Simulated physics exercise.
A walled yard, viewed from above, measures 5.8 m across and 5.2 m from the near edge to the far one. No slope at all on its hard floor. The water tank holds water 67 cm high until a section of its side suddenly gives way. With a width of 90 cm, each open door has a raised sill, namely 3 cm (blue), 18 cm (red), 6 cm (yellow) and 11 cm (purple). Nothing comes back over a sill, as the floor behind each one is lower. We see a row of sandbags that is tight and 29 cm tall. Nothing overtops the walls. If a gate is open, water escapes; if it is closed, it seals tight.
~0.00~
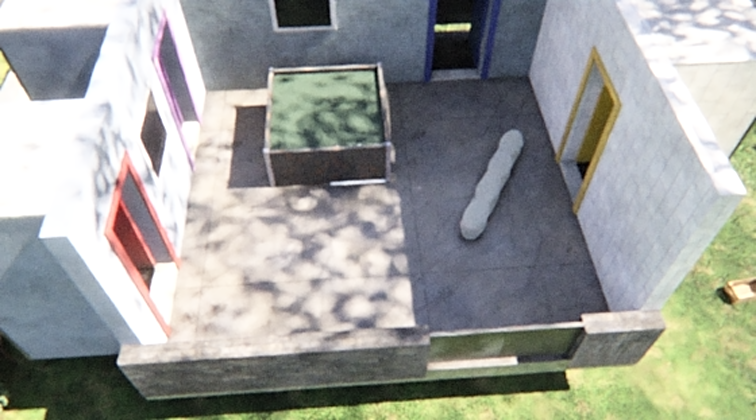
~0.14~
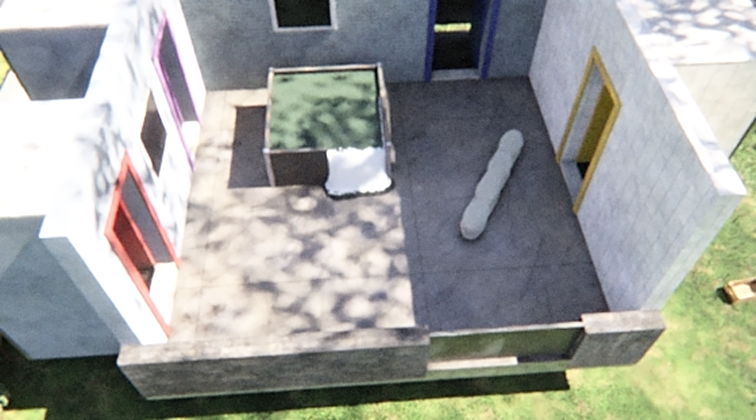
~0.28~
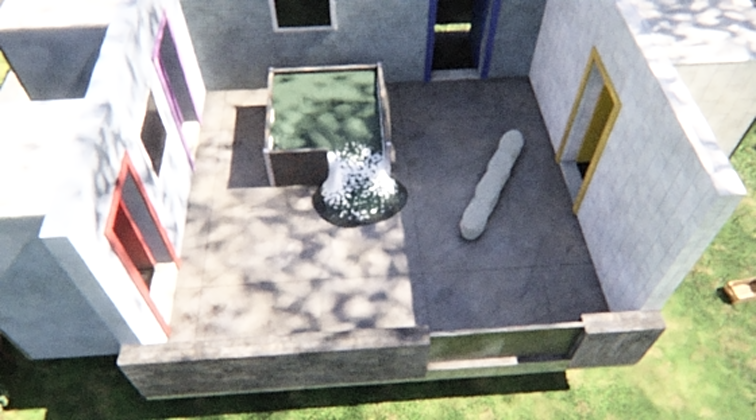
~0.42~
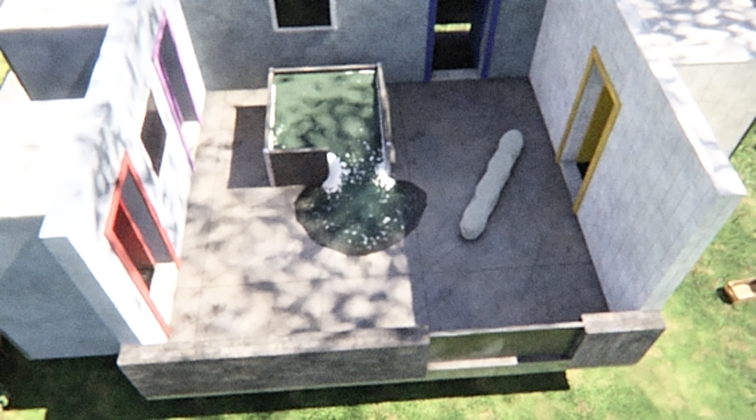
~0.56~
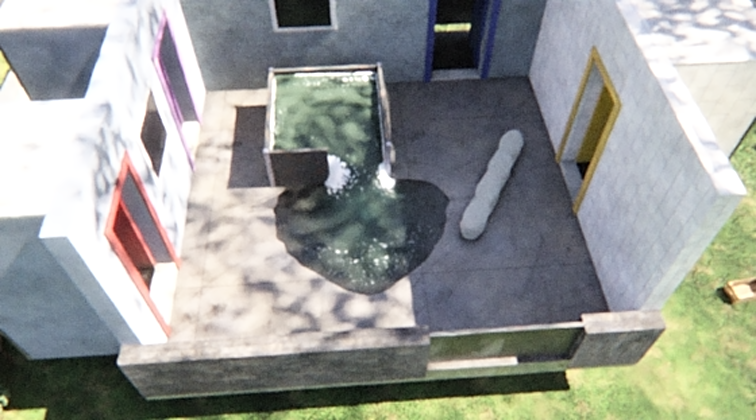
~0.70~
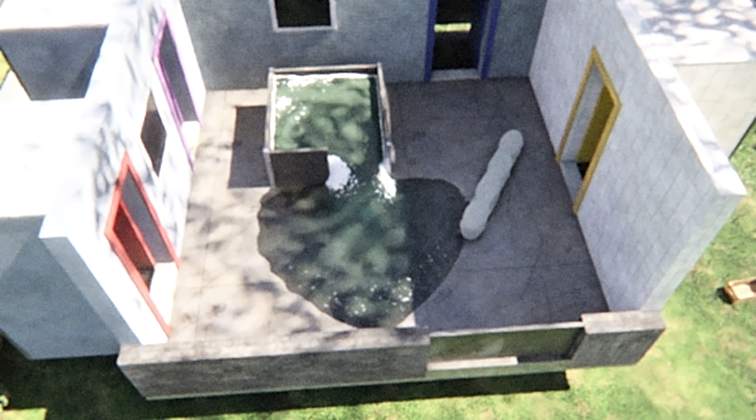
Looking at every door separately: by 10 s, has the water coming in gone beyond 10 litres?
Blue door - it has. Red door - it has not. Yellow door - it has. Purple door - it has not.
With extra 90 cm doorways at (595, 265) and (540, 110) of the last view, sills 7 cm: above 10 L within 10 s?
The first doorway goes beyond and the second stays inside.
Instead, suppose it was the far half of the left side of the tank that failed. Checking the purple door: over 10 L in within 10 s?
Well, at purple it would be too much.
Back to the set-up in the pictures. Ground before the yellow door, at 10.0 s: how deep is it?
9.0 cm.
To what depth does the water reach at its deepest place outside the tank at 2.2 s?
Depth: Approx. 28 cm.
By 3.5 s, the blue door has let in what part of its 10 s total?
I'd put it at about 0 per cent by that point.
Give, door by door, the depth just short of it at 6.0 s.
Blue 6 cm, red 10 cm, yellow 7 cm, purple 3 cm.
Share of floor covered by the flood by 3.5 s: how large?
Roughly 55 % of the floor.
After 1.4 s water covers 35 % of the floor and is deepest (32 cm) near (368, 189); blue door not reached, red door not reached, yellow door not reached, purple door not reached.
After 2.2 s water covers 45 % of the floor and is deepest (28 cm) near (163, 369); blue door not reached, red door 3 cm at the sill, 0 L in, yellow door not reached, purple door not reached.
After 3.5 s water covers 55 % of the floor and is deepest (22 cm) near (608, 339); blue door not reached, red door 14 cm at the sill, 0 L in, yellow door 4 cm at the sill, 0 L in, purple door not reached.
After 6.0 s water covers 80 % of the floor and is deepest (16 cm) near (549, 162); blue door 6 cm at the sill, 1 L in, red door 10 cm at the sill, 0 L in, yellow door 7 cm at the sill, 0 L in, purple door 3 cm at the sill, 0 L in.
After 10.0 s water covers 95 % of the floor and is deepest (11 cm) near (267, 113); blue door 5 cm at the sill, 28 L in, red door 7 cm at the sill, 0 L in, yellow door 9 cm at the sill, 38 L in, purple door 9 cm at the sill, 0 L in.
